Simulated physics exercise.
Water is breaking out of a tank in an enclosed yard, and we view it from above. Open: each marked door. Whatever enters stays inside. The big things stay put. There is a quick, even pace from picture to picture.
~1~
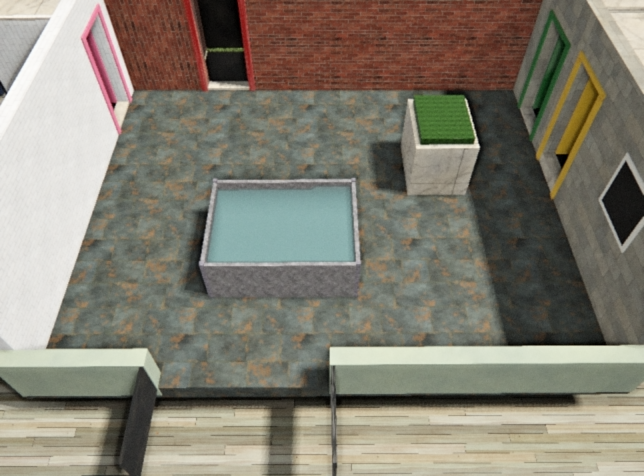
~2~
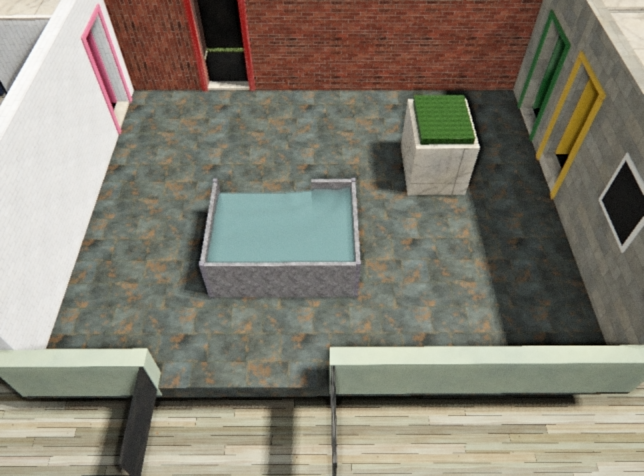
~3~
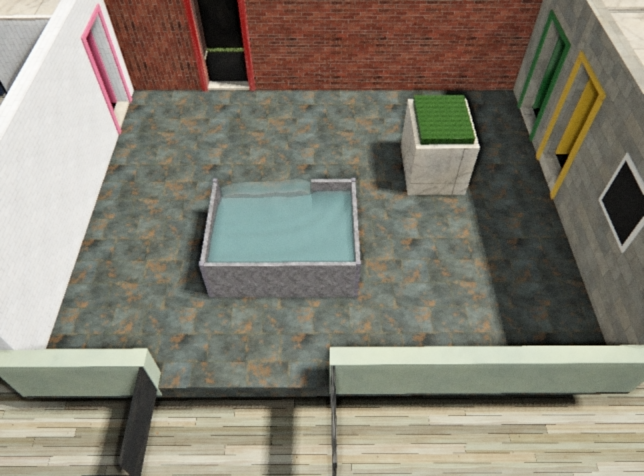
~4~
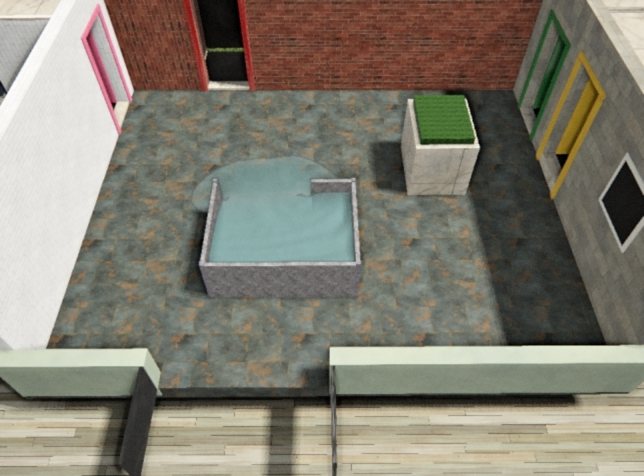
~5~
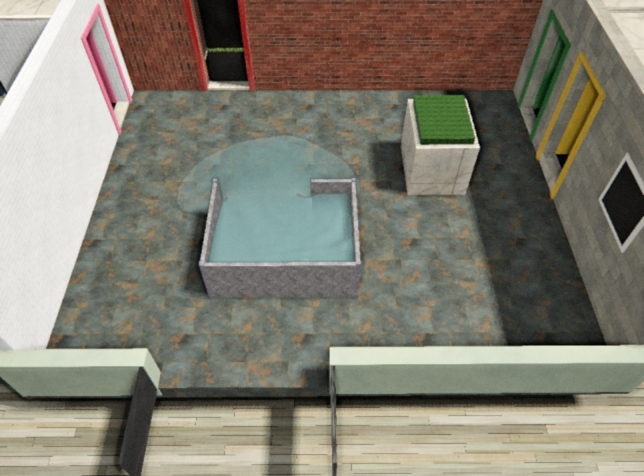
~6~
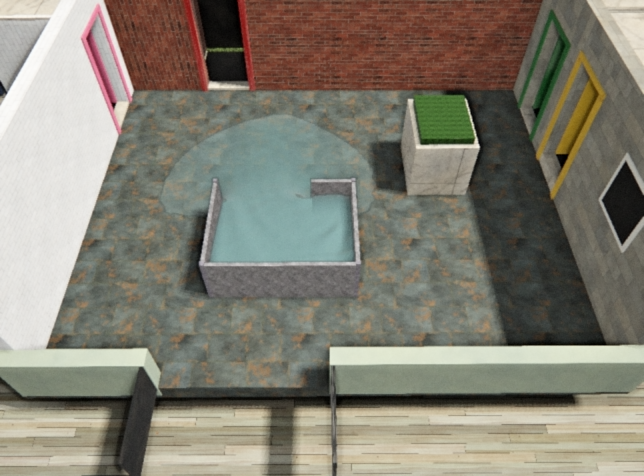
Enclosed yard from above, a stone tank of still water opening on its far side, water spreading out across the tiles.
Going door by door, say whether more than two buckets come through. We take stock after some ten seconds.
The red door will pass more than two buckets; the pink door will pass more than two buckets; the yellow door will pass two buckets at most; the green door will pass more than two buckets.
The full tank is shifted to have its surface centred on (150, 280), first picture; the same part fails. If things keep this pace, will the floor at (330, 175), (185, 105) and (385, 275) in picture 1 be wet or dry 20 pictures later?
In the order asked: Not reached, reached by the flood, not reached.
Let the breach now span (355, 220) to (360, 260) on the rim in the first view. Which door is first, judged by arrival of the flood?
That's the one in yellow.
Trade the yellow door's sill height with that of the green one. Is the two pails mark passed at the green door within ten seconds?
After the swap, green door ends up short.
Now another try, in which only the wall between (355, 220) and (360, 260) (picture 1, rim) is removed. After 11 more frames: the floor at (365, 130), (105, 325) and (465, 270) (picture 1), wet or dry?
Result, in sequence: Spared by the spill, spared by the spill, sodden.
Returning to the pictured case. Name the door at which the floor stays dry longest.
Answer - the yellow one.
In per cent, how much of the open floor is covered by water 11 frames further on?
Share estimate: About 35 per cent.
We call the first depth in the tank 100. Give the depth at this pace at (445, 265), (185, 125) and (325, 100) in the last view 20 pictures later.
Approx. values, in order: 0 %, 6 %, 20 %.
A moment on, water covers 30 % of the floor; the red door over two buckets in, the pink door not reached, the yellow door not reached, the green door not reached.
Next, water covers 35 % of the floor; the red door far over two buckets in, the pink door under two buckets in, the yellow door not reached, the green door not reached.
Then, water covers 45 % of the floor; the red door far over two buckets in, the pink door far over two buckets in, the yellow door not reached, the green door under two buckets in.
Later, water covers 65 % of the floor; the red door far over two buckets in, the pink door far over two buckets in, the yellow door wet at the sill, nothing in, the green door far over two buckets in.
In the end, water covers 90 % of the floor; the red door far over two buckets in, the pink door far over two buckets in, the yellow door wet at the sill, nothing in, the green door far over two buckets in.
